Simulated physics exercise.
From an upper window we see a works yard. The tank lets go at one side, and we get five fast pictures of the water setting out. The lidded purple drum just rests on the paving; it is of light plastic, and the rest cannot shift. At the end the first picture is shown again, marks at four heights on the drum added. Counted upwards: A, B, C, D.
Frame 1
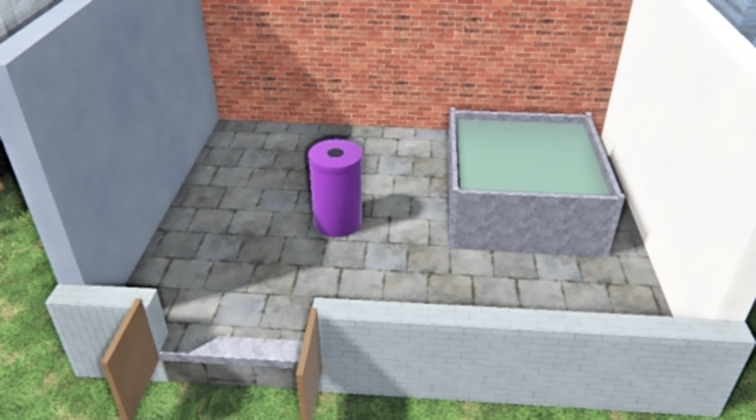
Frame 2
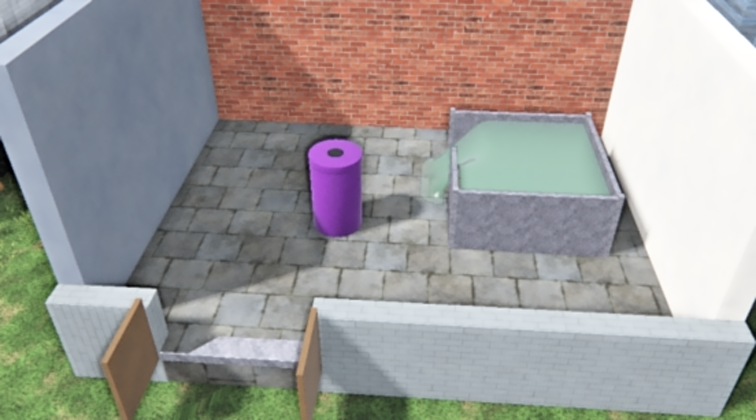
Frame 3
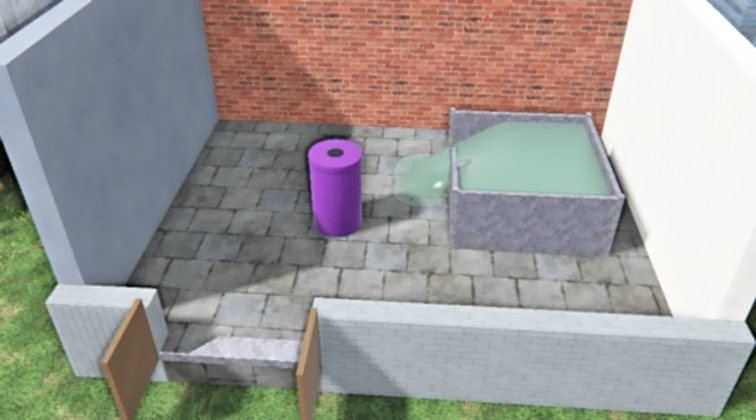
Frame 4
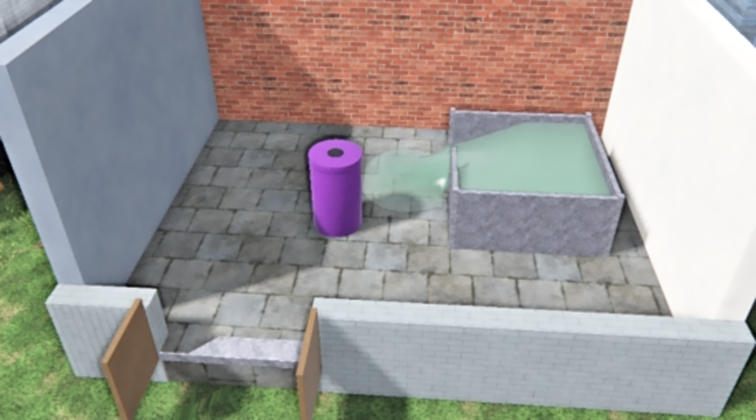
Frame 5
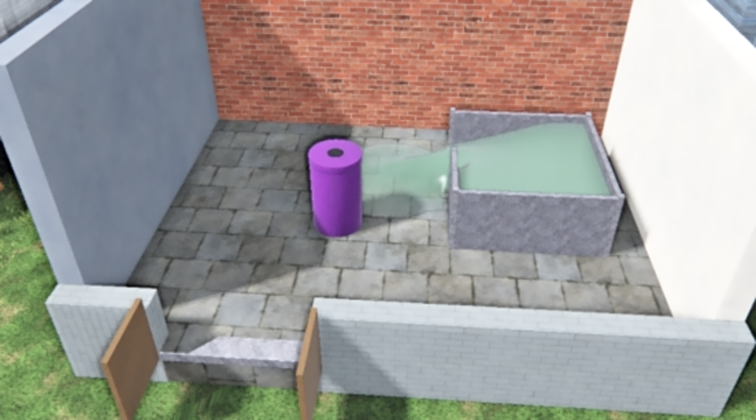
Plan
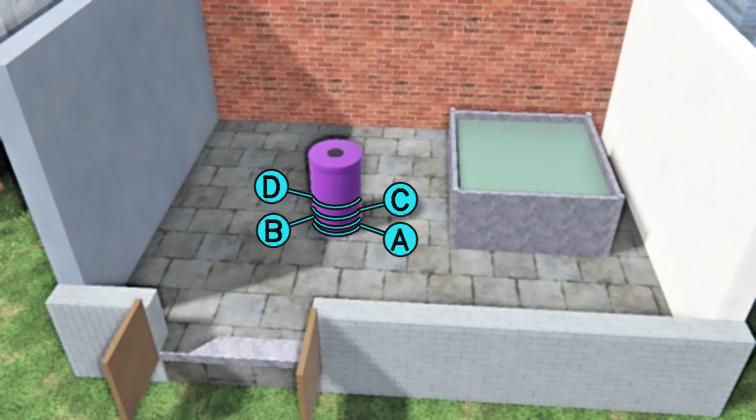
At the start, a purple drum stands in a paved, walled yard beside a stone tank full of greenish liquid, with a gate open at the front. Liquid then comes out at the tank's left side and spreads leftward over the paving, reaching beside the drum, which stays still.
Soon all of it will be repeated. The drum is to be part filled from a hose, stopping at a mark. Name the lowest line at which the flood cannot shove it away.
Choose B.
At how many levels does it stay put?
Three.
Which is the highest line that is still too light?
That would be A.
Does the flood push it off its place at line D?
No, that is safe.
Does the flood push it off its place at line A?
Yes, that goes wrong.
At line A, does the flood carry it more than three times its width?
No, it does not.
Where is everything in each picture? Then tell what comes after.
In the first picture, lid of the purple drum at (335, 153); tank full, its middle at (527, 156); open gate at (236, 298).
In the second picture, 2 % of the ground wet, in view closest to the drum at (430, 191).
In the third picture, 4 % of the ground wet, in view closest to the drum at (403, 194).
In the fourth picture, 6 % of the ground wet, in view closest to the drum at (376, 196).
In the fifth picture, lid of the purple drum at (335, 153); 10 % of the ground wet, in view closest to the drum at (368, 209).
On the marked copy, A at (335, 234); B at (334, 227); C at (334, 218); D at (333, 207); from the bottom up A, B, C, D.
Choosing A, it is pushed about twice its own width away.
Choosing B, it shifts by a finger or two and stays.
Choosing C, it does not move.
Choosing D, it does not move.
